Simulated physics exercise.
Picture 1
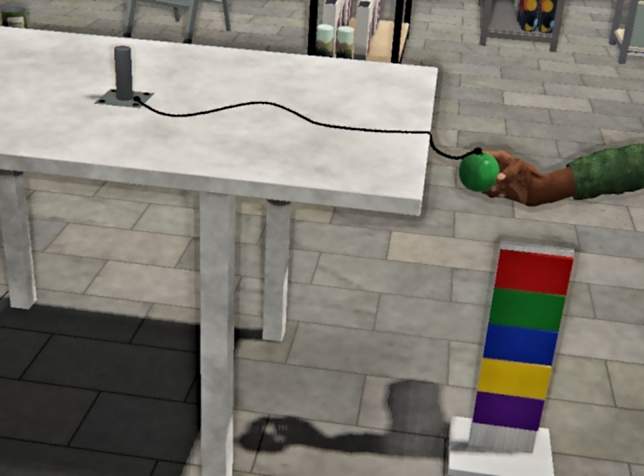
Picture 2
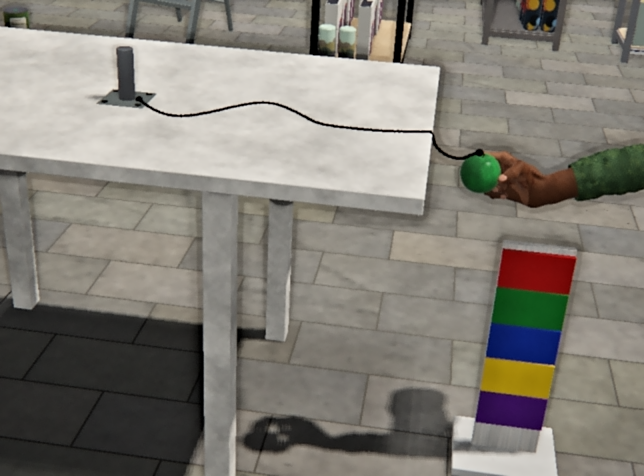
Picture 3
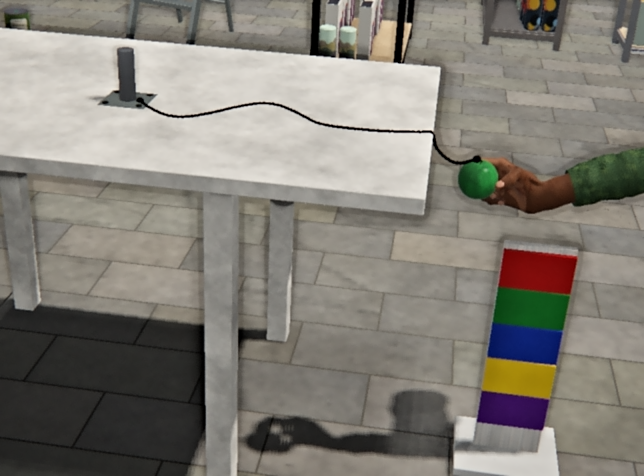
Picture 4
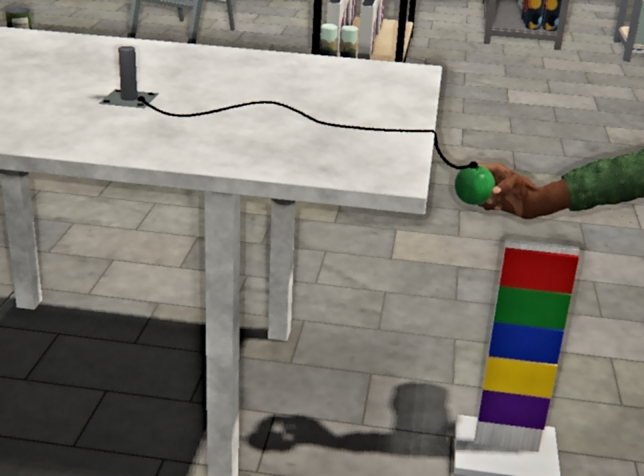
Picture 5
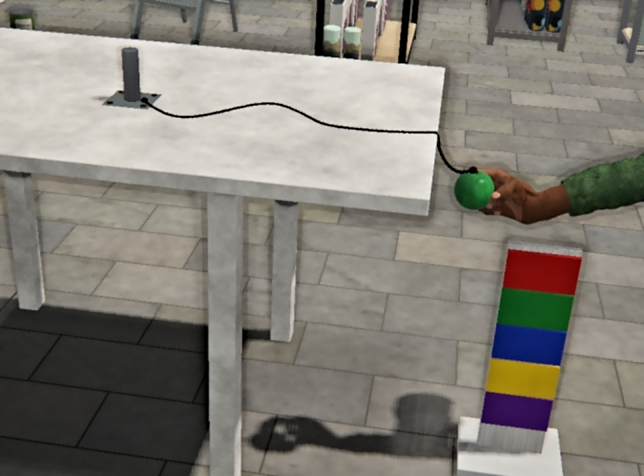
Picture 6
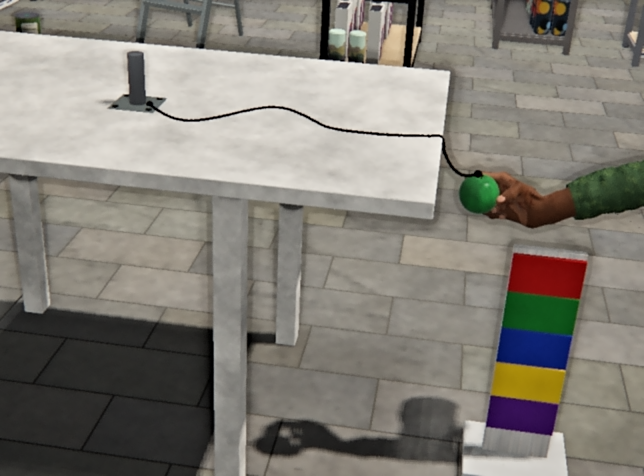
Hand in a green sleeve slowly lowering a green ball on a slack black cord beside a table and a striped board.
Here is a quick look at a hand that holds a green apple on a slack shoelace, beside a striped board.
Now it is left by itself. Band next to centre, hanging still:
Red.
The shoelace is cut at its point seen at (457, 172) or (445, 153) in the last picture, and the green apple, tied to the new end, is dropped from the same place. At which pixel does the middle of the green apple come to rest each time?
First (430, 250), then (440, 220).
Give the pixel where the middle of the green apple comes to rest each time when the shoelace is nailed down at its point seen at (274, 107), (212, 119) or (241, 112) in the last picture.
First near (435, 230), then near (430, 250), then near (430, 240).
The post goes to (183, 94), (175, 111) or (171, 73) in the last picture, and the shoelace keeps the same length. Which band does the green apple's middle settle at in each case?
Taking each post in turn, it's green, then green, then red.
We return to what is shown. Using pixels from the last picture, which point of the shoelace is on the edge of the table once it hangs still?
Near (384, 135).
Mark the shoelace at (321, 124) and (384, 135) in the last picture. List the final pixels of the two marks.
To (375, 128) for the first and to (441, 140) for the second.
Soon after, apple near (467, 266); level with red.
Then, apple near (408, 255); level with red.
Further on, apple near (441, 268); level with red.
At rest, apple near (428, 268); level with red. At red.
